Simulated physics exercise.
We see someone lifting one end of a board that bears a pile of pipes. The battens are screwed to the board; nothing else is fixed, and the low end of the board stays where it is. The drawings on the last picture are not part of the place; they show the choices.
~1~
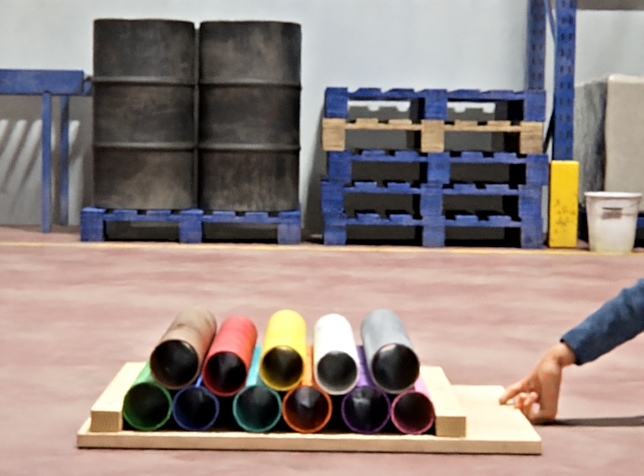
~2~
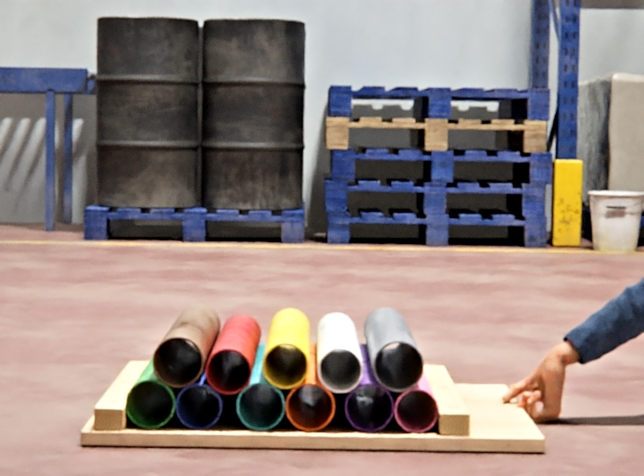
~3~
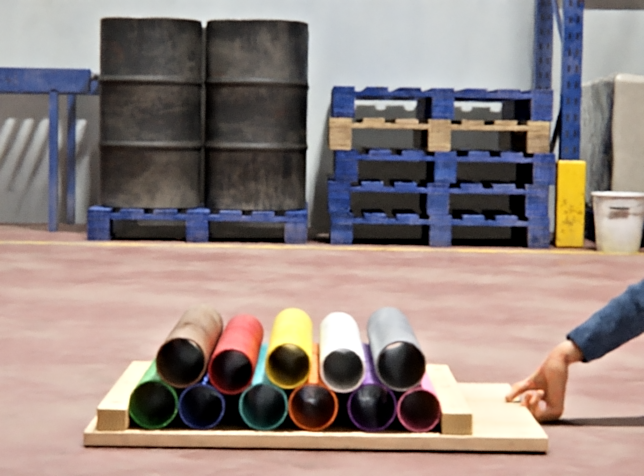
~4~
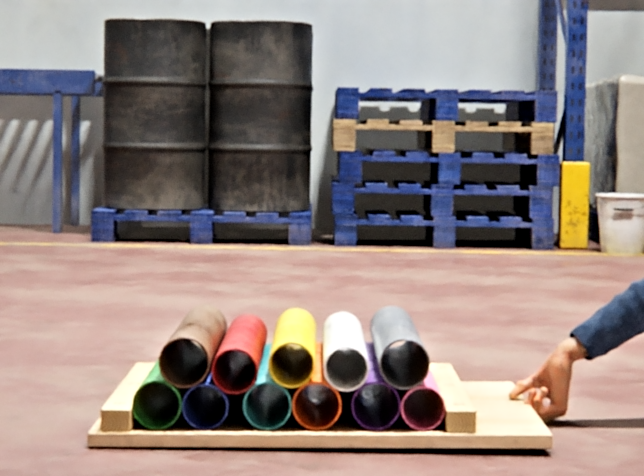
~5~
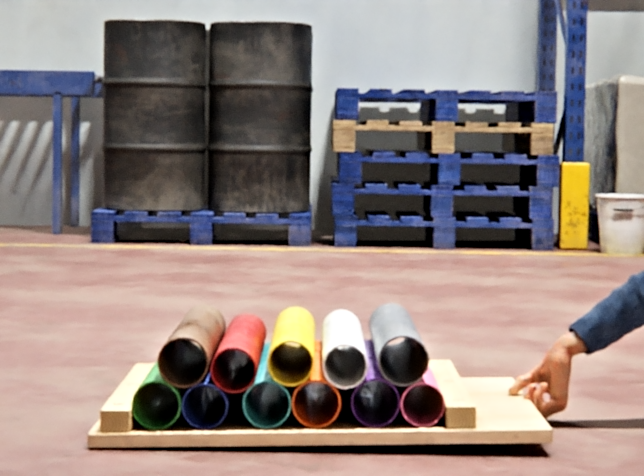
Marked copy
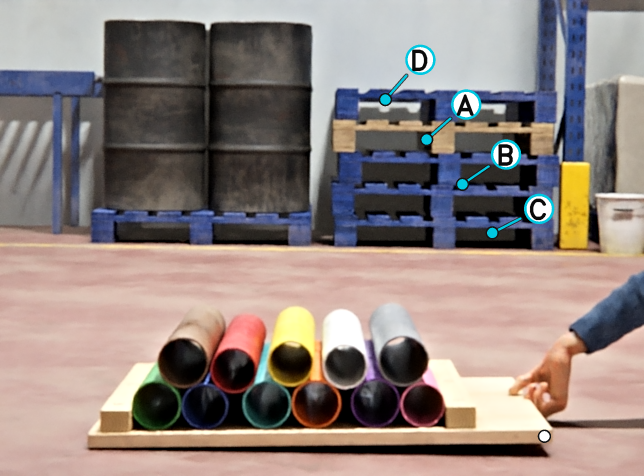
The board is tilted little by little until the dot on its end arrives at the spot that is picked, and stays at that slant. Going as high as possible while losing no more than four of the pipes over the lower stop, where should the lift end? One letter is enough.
It can be raised to C.
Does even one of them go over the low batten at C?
Yes, at C.
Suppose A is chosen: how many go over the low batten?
The count is five.
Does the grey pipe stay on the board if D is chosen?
No.
On the copy, A at (426, 140); B at (463, 184); C at (492, 233); D at (386, 100); the white dot at (545, 436).
On C. First, board at 17°.
Then, board at 28°.
Finally, board at 28°, two over the low batten (red, brown).
By contrast, A five over the low batten; B five over the low batten; D five over the low batten.
